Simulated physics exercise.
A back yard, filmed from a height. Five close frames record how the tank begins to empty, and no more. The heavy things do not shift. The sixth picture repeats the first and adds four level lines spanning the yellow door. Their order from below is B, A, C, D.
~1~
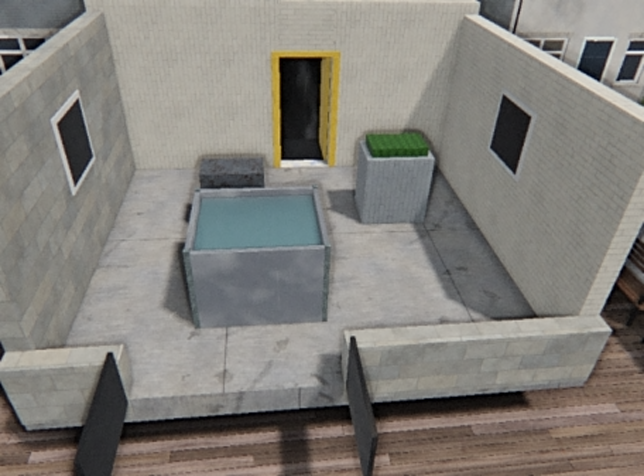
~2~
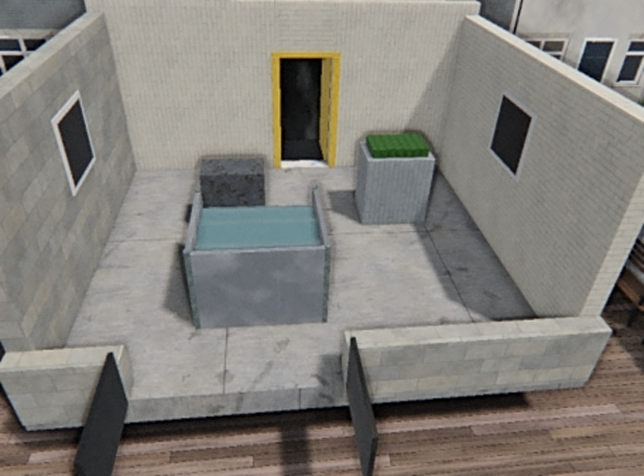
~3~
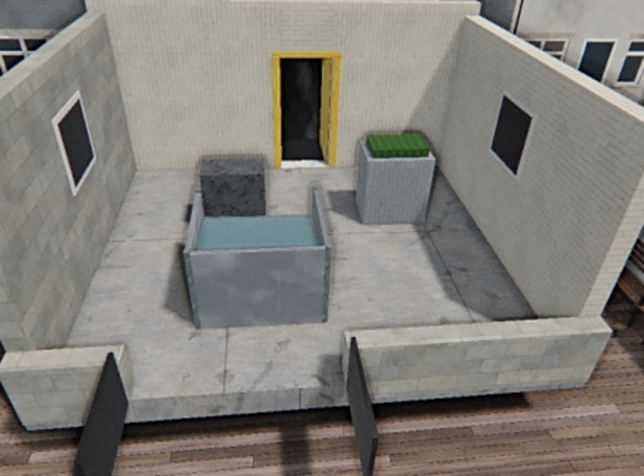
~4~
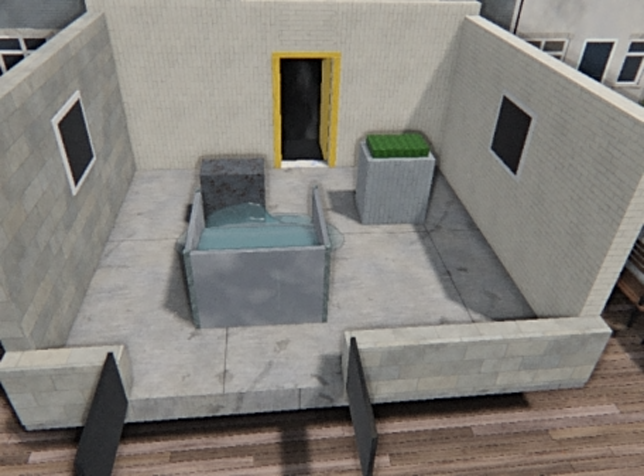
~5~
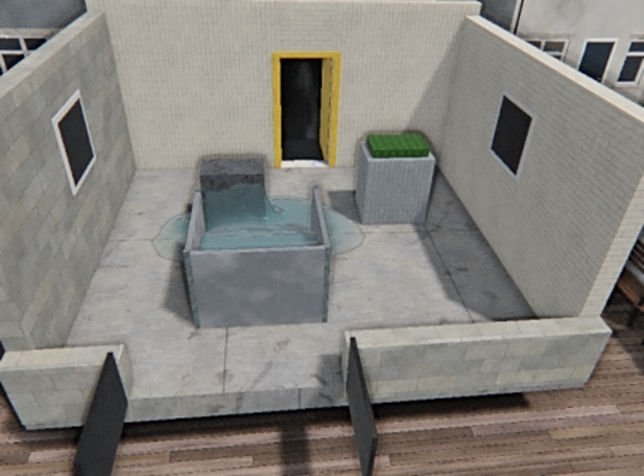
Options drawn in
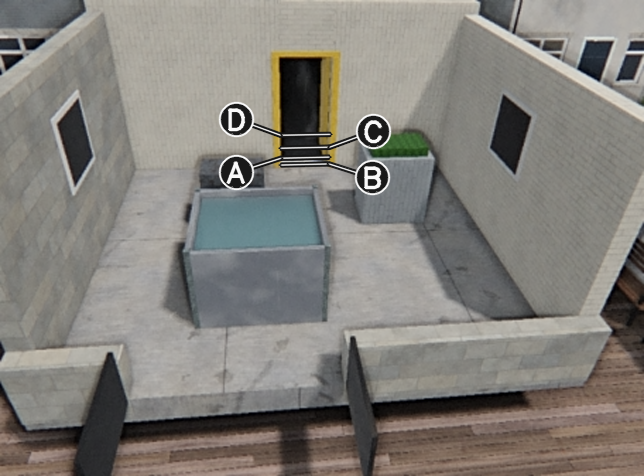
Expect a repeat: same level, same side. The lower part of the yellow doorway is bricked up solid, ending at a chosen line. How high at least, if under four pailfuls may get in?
C will do.
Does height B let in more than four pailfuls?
Yes, it does.
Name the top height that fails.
The answer is A.
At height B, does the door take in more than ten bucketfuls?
Yes, it does.
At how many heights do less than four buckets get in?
Two.
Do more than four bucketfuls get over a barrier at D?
No, not at all.
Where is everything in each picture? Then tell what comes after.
Water in the tank at rest, its middle at (258, 222); foot of the yellow doorway at (305, 167); open gate at (236, 334).
Water covers 2 % of the ground, its front hidden from here.
Water covers 4 % of the ground, its front hidden from here.
Water covers 8 % of the ground and shows as far out as (336, 242).
Water covers 13 % of the ground and shows as far out as (329, 211).
On the marked copy, A at (305, 157); B at (305, 164); C at (305, 147); D at (305, 134); from the bottom up B, A, C, D.
With A, about 11 bucketfuls get in.
With B, dozens of bucketfuls pour in.
With C, nothing gets over.
With D, nothing gets over.
